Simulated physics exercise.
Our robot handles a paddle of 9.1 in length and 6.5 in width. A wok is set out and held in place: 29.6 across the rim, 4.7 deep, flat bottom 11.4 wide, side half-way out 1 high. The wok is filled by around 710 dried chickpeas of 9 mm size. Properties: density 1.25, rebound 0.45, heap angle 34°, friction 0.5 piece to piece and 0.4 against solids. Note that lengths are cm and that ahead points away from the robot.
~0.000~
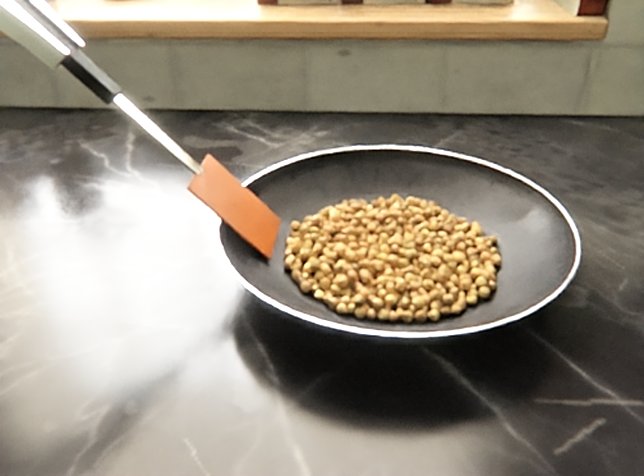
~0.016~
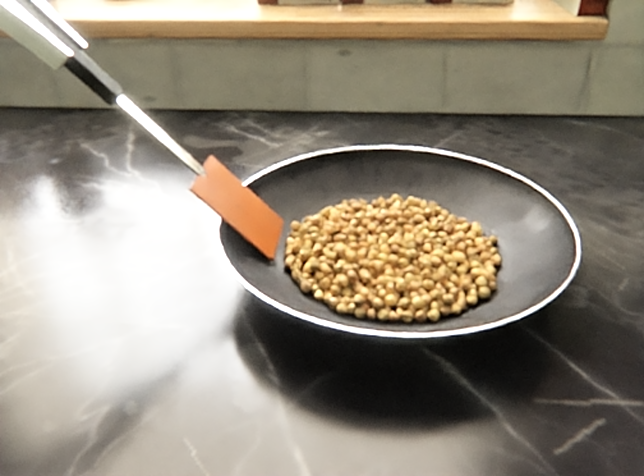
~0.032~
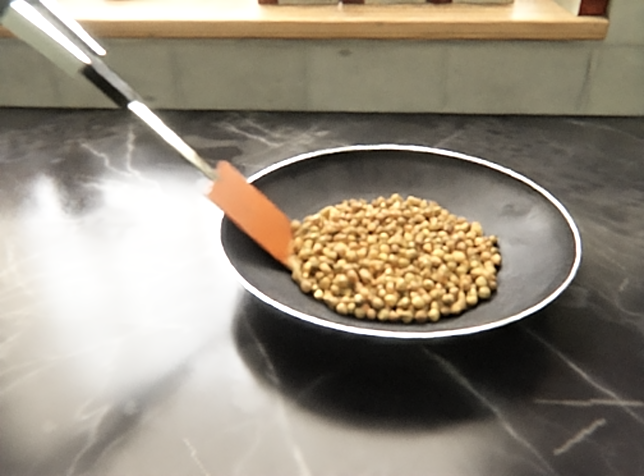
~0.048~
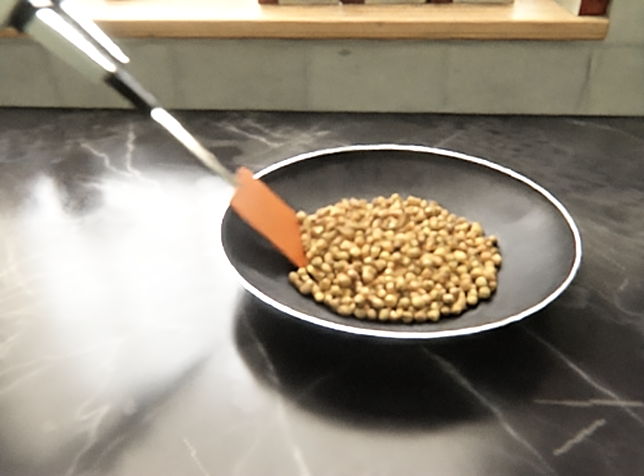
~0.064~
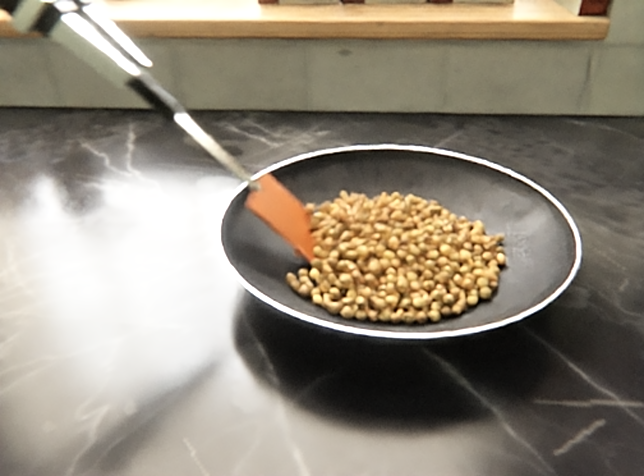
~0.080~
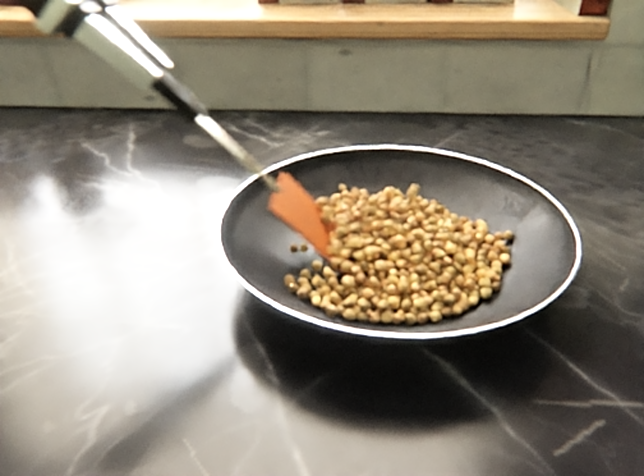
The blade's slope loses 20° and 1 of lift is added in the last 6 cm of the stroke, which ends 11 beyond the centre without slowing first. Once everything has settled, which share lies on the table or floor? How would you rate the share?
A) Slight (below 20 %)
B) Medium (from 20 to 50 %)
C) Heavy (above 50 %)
Medium (from 20 to 50 %).
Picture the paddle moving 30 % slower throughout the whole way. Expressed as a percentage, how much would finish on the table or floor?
Estimated share: Some 15 %.
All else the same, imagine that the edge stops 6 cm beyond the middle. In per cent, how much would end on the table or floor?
That would be something like 0 in a hundred.
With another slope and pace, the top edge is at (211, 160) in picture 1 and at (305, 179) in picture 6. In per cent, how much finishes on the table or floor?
My guess would be close to 30 per cent.
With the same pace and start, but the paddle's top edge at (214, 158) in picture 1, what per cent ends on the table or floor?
25 percent or so.
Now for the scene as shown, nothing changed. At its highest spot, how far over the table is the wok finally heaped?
4.0 cm.
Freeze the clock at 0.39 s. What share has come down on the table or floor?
It comes to some 25 in a hundred.
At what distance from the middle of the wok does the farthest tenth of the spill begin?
About 45 cm from the centre.
After 0.13 s, sloping 47°, highest piece 7 above the table; 707 in the wok.
After 0.17 s, sloping 42°, highest piece 7 above the table; 707 in the wok.
After 0.39 s, sloping 27°, highest piece 6 above the table; 521 in the wok, 160 on the table or floor, 26 on the blade or in flight.
After 1.44 s, sloping 27°, highest piece 4 above the table; 521 in the wok, 186 on the table or floor.
In the end, 521 in the wok, 186 on the table or floor. That is 26 % on the table or floor.
